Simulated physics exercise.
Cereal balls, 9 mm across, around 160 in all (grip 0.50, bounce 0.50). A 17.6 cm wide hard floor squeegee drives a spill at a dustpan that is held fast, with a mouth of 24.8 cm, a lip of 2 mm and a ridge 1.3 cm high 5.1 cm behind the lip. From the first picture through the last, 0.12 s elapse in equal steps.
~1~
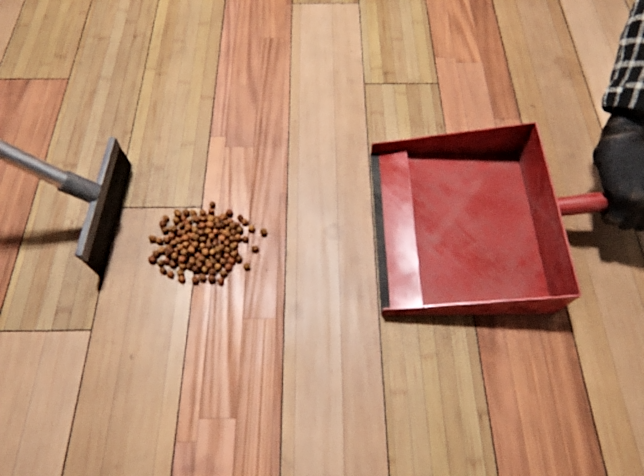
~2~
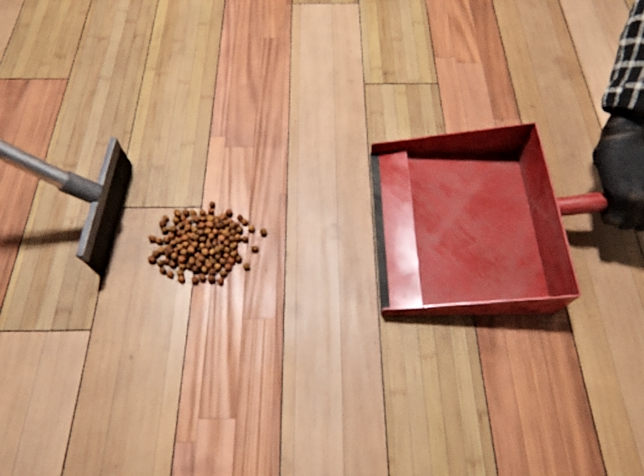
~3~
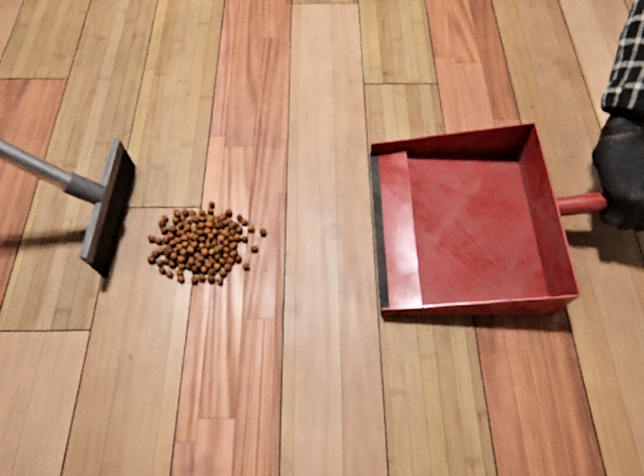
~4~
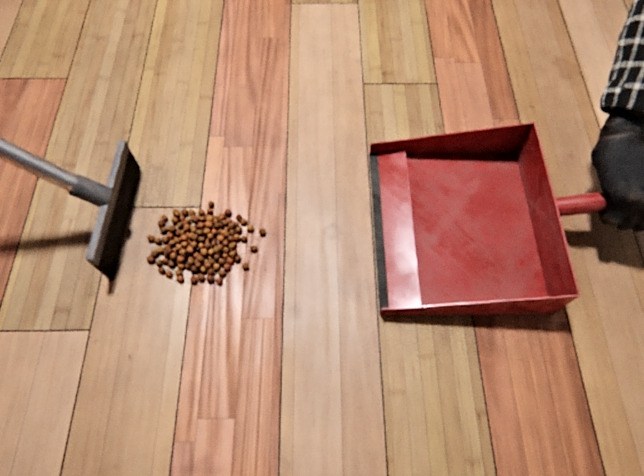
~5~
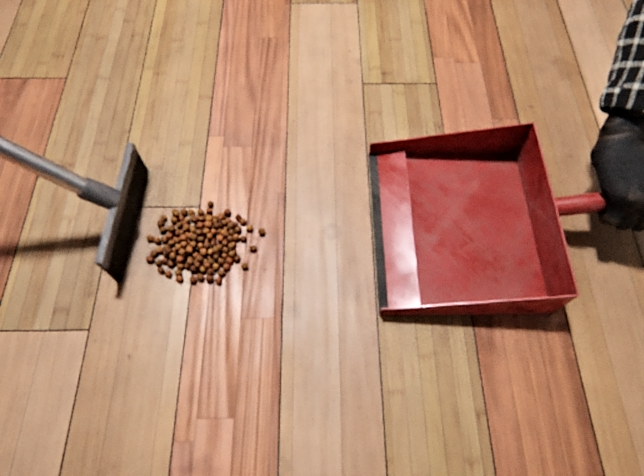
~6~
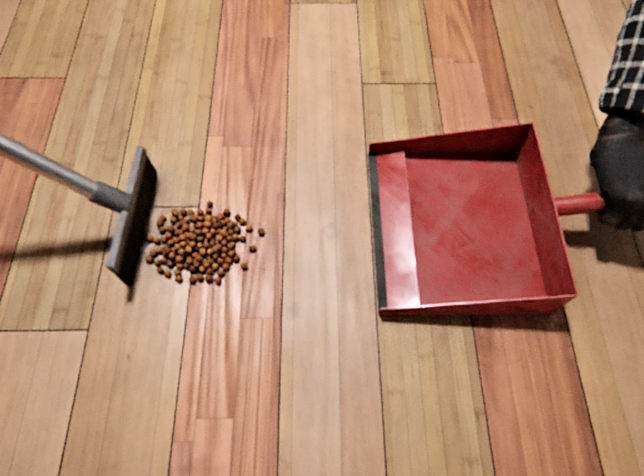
At first, a squeegee blade stands on a wooden floor to the left of a pile of small brown balls, while a gloved hand holds a red dustpan on the right. The blade then slides slowly a short way rightward, closing the gap to the pile's left edge, while the balls stay in place.
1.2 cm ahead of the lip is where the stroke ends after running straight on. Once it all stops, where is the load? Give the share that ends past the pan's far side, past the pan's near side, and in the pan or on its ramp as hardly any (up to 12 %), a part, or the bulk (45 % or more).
Far side: Hardly any; near side: A part; pan: A part.
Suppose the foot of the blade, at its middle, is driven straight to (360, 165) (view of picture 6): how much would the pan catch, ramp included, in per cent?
Close to 25 in a hundred.
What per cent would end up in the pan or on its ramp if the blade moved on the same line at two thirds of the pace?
Share: About 30 %.
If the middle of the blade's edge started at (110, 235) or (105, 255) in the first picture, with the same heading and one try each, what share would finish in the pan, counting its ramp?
Roughly 30 % and 15 %.
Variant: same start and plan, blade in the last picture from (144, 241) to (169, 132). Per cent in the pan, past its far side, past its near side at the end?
Per cent by place - pan 30, far side 5, near side 5.
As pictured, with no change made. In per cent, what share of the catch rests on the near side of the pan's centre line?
Roughly 90 percent.
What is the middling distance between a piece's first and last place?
The figure is about 26 cm.
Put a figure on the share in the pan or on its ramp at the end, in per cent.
About 35 per cent.
Then, 0.23 s after the last picture, middle of the blade 16 cm from the lip; 0 % over the lip, far side 0 %, near side 5 %.
Then, 0.38 s after the last picture, middle of the blade 7 cm from the lip; 0 % over the lip, far side 0 %, near side 25 %.
Then, 0.66 s after the last picture, middle of the blade 2 cm from the lip; 40 % over the lip, far side 0 %, near side 30 %.
In the end, far side 0 %, near side 30 %, pan 35 %, in front of the lip or behind the blade 35 %.
